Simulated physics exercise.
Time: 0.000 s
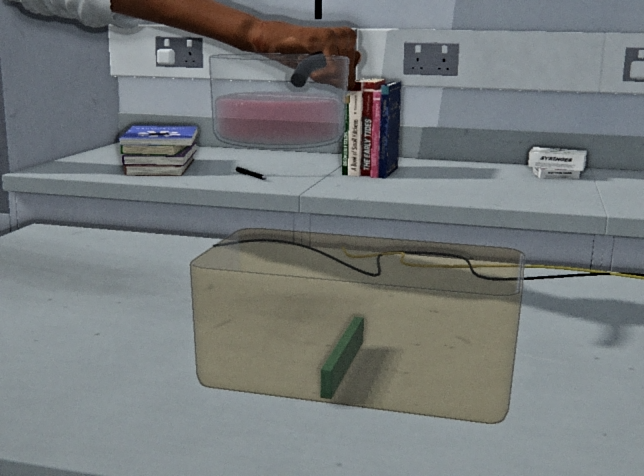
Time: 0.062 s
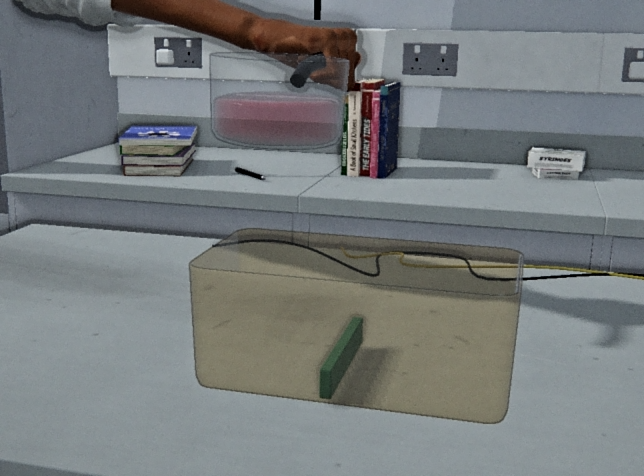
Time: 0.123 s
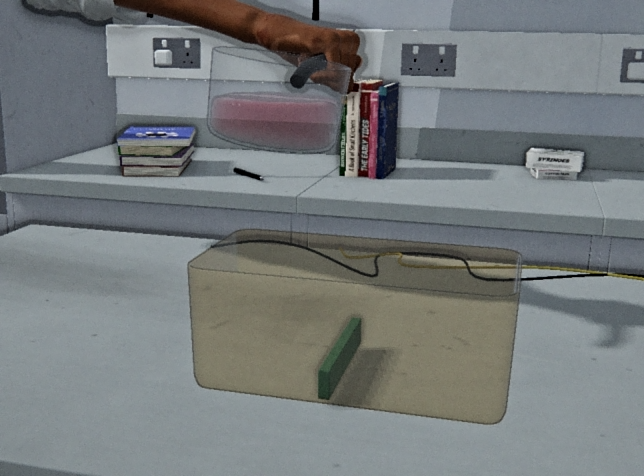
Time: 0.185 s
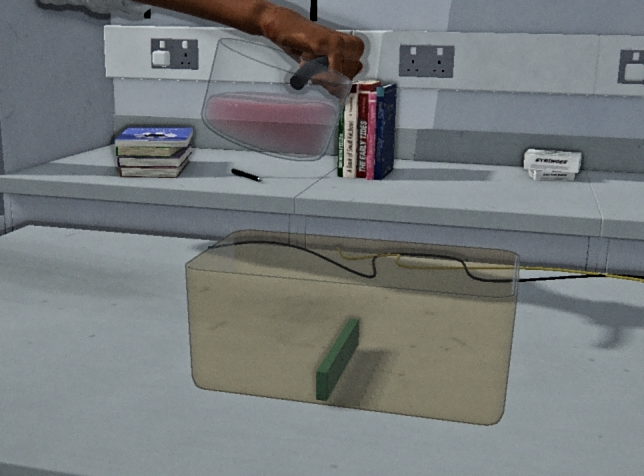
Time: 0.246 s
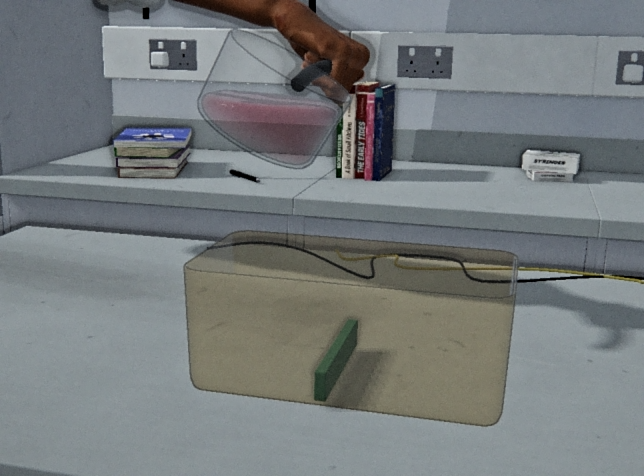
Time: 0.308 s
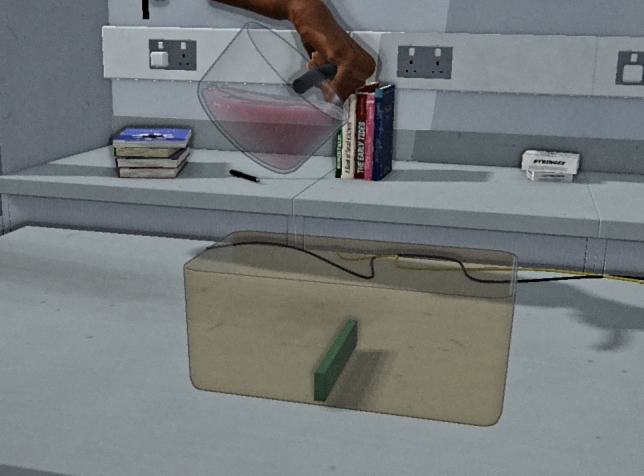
Above a long empty basin, a hand steadily tilts a small pot of pink liquid rightward.
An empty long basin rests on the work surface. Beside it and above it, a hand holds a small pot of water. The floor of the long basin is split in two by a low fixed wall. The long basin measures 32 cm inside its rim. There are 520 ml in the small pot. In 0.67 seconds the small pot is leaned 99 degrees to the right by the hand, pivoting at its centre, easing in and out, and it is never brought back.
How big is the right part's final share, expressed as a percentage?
Some 87 per cent.
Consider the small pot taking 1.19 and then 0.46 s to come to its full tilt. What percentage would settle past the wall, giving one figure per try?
Respectively about 90 and 85 percent.
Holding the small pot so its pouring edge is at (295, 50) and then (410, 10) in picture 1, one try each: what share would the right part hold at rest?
55 and 80 %.
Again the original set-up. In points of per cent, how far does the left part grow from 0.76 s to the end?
Around 6 in a hundred.
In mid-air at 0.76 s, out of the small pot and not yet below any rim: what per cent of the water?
In-air share: About 12 %.
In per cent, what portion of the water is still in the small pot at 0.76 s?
14 per cent or thereabouts.
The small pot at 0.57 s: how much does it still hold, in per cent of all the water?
40 %.
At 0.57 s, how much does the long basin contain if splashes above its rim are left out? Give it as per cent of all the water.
Fraction in basin: Approx. 18%.
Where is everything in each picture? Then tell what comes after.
It leans 0°; its right rim is at (346, 61); the water meets the walls at (221, 96) and (343, 100); the long basin's rim runs from (216, 247) to (522, 273); the wall's top is at (344, 343), in the first picture.
It leans 2°; its right rim is at (346, 64); the water meets the walls at (220, 96) and (342, 101), in the second picture.
It leans 8°; its right rim is at (348, 72); the water meets the walls at (219, 96) and (341, 102), in the third picture.
It leans 17°; its right rim is at (349, 86); the water meets the walls at (214, 95) and (340, 105), in the fourth picture.
It leans 29°; its right rim is at (348, 104); the water meets the walls at (209, 93) and (342, 108), in the fifth picture.
It leans 43°; its right rim is at (345, 122); the water meets the walls at (211, 86) and (348, 112), in the sixth picture.
Then, 0.57 s in, the tilt is 93° and 39 per cent is still to pour, 0 is left of the wall and 17 right of it.
Then, 0.76 s in, the tilt is 99° and 13 per cent is still to pour, 7 is left of the wall and 68 right of it.
Then, 0.95 s in, the tilt is 99° and 3 per cent is still to pour, 10 is left of the wall and 82 right of it.
Then, 1.17 s in, the tilt is 99° and 1 per cent is still to pour, 12 is left of the wall and 86 right of it.
Finally, 13 per cent lies left of the wall, 87 right of it and 1 outside.
